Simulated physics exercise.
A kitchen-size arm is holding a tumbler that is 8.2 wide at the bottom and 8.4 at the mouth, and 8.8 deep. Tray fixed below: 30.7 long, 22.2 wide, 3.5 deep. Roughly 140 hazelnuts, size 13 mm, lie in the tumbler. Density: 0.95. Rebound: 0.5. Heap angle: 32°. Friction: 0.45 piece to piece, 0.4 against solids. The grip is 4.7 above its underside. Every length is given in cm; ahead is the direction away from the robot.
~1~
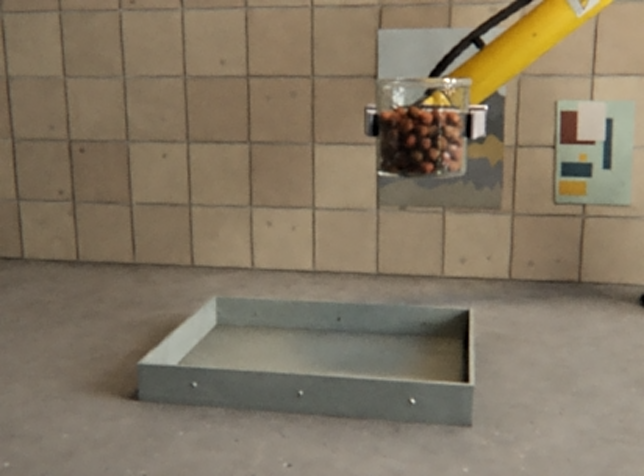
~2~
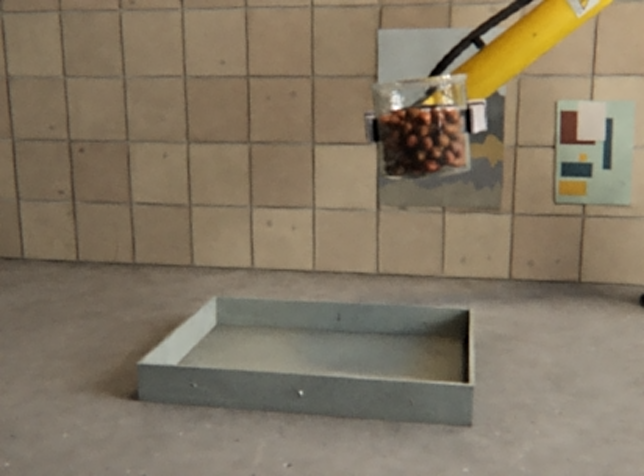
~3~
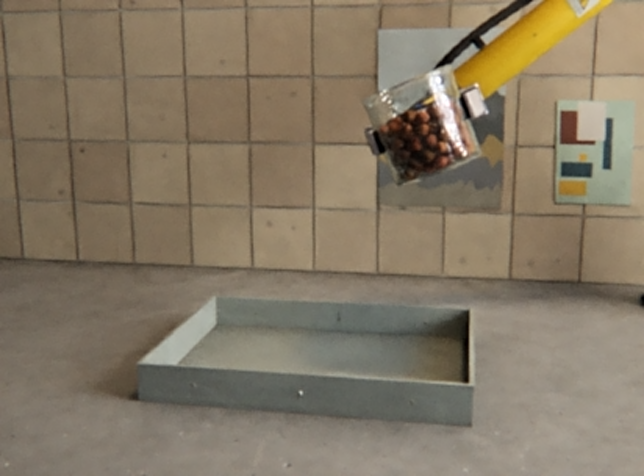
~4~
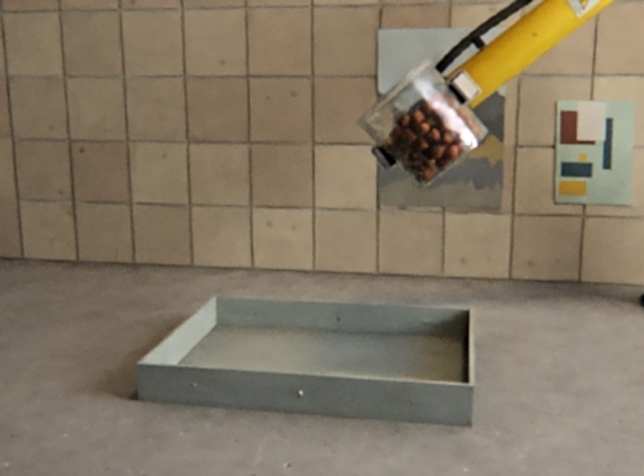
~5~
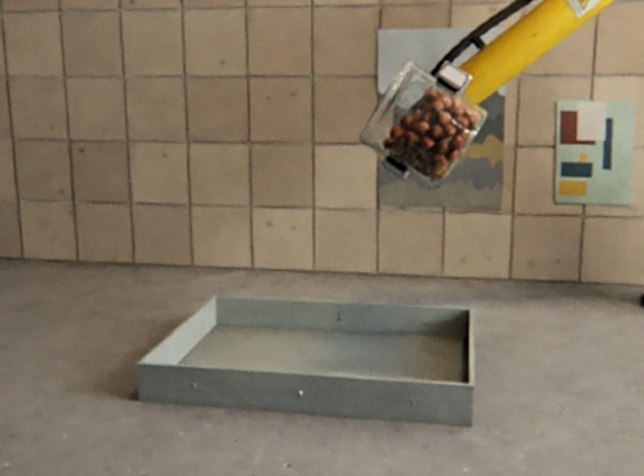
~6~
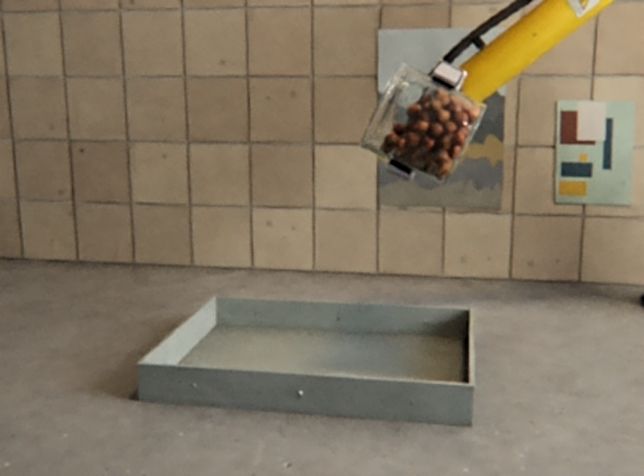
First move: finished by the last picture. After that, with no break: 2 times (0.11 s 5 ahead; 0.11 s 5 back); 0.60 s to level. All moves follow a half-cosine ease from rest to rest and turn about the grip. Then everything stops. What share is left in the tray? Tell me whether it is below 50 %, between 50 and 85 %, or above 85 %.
That share comes out below 50 %.
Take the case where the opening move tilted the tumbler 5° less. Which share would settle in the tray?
I'd put it close to 30 per cent.
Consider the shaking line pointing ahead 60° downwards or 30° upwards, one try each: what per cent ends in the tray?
I'd say close to 5 percent for the first and close to 65 percent for the second.
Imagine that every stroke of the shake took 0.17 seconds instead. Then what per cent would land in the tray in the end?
It would be some 15 %.
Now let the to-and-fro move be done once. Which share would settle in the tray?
Expected share: About 30 %.
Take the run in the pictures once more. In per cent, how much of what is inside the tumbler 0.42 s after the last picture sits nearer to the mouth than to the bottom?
I'd say close to 70 per cent.
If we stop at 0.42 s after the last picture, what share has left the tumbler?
I'd put it at some 30 per cent at that point.
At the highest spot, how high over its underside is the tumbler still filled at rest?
Roughly 6.0 centimetres.
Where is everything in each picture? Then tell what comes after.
The tumbler middle at (422, 128), level; upper third of the load around (422, 123), from x 385 to 460, top at y 110; 138 in the tumbler, in the first frame.
The tumbler middle at (422, 128), tilted 6° forward; upper third of the load around (423, 123), from x 385 to 460, top at y 115, in the second frame.
The tumbler middle at (423, 128), tilted 22° forward; upper third of the load around (431, 121), from x 385 to 470, top at y 105, in the third frame.
The tumbler middle at (424, 127), tilted 42° forward; upper third of the load around (438, 118), from x 390 to 475, top at y 100, in the fourth frame.
The tumbler middle at (424, 126), tilted 58° forward; upper third of the load around (442, 116), from x 390 to 475, top at y 95, in the fifth frame.
The tumbler middle at (424, 126), tilted 64° forward; upper third of the load around (441, 115), from x 385 to 470, top at y 95; 138 in the tumbler, in the sixth frame.
Then, 0.42 s on, tilted 64° forward, highest piece 28 above the table; 94 in the tumbler, 36 in the tray, 8 in flight or on a rim.
Then, 0.83 s on, tilted 17° forward, highest piece 28 above the table; 79 in the tumbler, 57 in the tray, 2 on the table or floor.
Then, 1.24 s on, level, highest piece 27 above the table; 79 in the tumbler, 57 in the tray, 2 on the table or floor.
Then, 2.29 s on, level, highest piece 27 above the table; 79 in the tumbler, 57 in the tray, 2 on the table or floor.
In the end, 79 in the tumbler, 57 in the tray, 2 on the table or floor. That is 41 % in the tray.
